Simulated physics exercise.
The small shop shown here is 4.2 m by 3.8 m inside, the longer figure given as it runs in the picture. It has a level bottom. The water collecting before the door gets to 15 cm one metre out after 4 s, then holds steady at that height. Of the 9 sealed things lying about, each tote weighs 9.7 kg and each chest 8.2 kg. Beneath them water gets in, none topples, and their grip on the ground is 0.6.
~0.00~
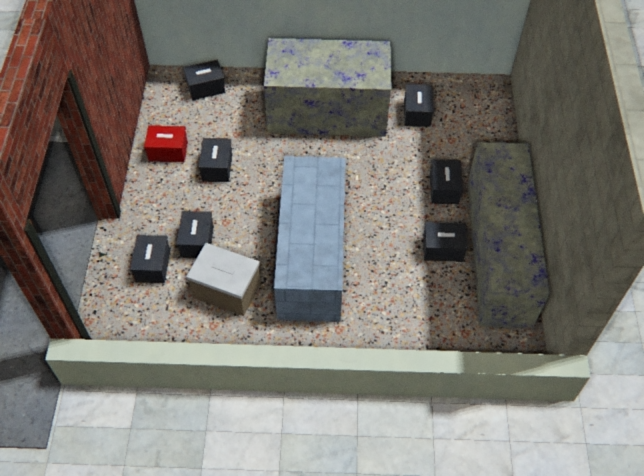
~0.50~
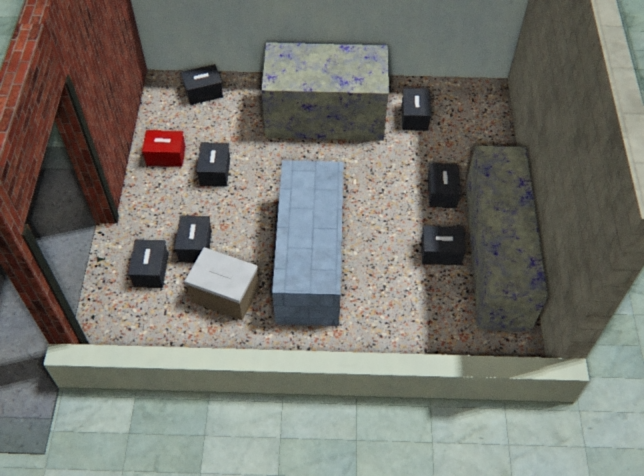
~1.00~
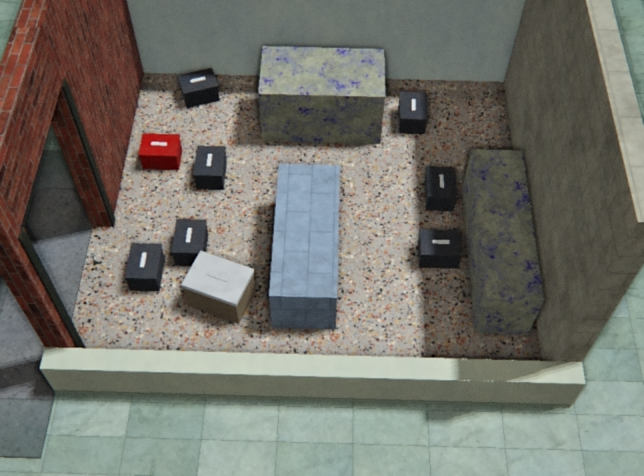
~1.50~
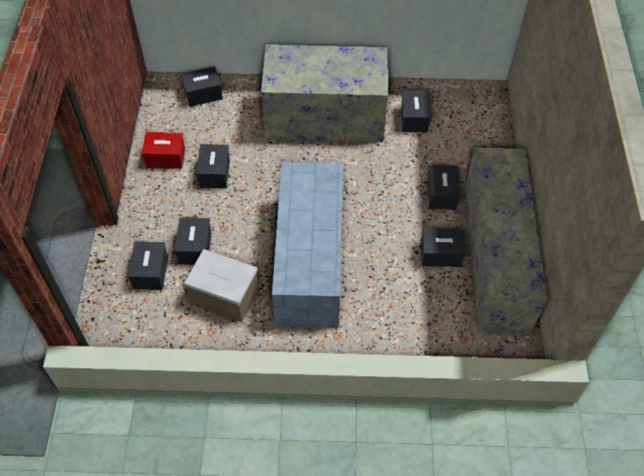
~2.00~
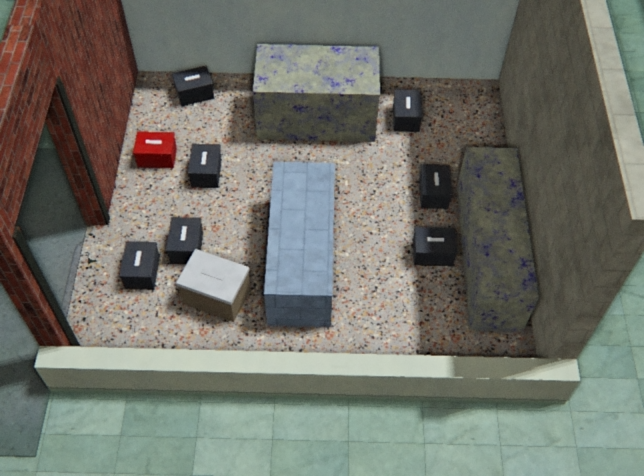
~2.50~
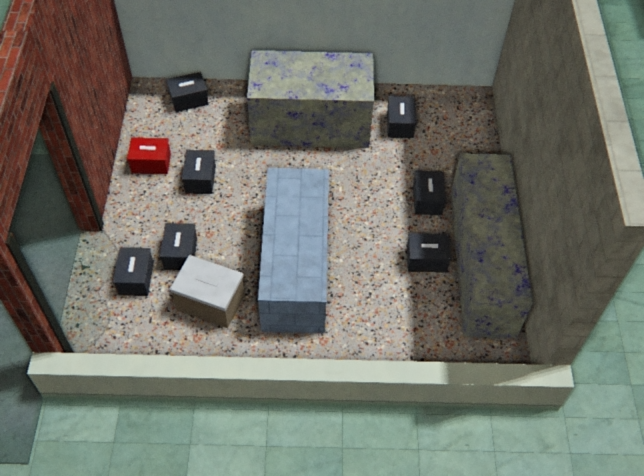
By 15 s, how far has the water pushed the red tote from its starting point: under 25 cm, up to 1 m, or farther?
My money says it edges along a bit.
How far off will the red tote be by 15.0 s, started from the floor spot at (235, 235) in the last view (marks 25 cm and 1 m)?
Looks like it is swept a long way.
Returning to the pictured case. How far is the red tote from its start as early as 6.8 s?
0 cm, give or take.
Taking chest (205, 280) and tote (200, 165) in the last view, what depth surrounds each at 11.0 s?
Roughly 13 and 5 cm.
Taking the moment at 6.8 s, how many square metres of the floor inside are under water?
Around 9.0 m2 of it.
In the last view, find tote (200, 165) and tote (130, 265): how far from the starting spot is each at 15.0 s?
First 100 cm, then 150 cm.
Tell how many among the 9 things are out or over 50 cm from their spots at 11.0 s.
That would be 2.
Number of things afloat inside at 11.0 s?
I get 2.
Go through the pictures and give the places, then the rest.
The red tote at (165, 137) rests on the ground; 0.0 m2 under water; 0 of 9 have shifted, in the first frame.
The red tote at (163, 141), on the bottom; water covers 0.0 m2; 0 of 9 have shifted, in the second frame.
The red tote at (159, 144) rests on the ground; 0.0 m2 under water; 0 of 9 have shifted, in the third frame.
The red tote at (162, 143) rests on the ground; 0.0 m2 under water; 0 of 9 have shifted, in the fourth frame.
The red tote at (154, 143), on the bottom; water covers 0.0 m2; 0 of 9 have shifted, in the fifth frame.
The red tote at (148, 149), on the bottom; water covers 0.2 m2; 0 of 9 have shifted, in the sixth frame.
After 3.5 s the red tote is near (148, 149), 0.0 m from its start, aground; 0 afloat.
After 6.8 s the red tote is near (148, 149), 0.0 m from its start, aground; 2 afloat.
After 11.0 s the red tote is near (148, 149), 0.0 m from its start, aground; 2 afloat.
After 15.0 s the red tote is near (126, 201), 0.7 m from its start, afloat; 9 afloat.
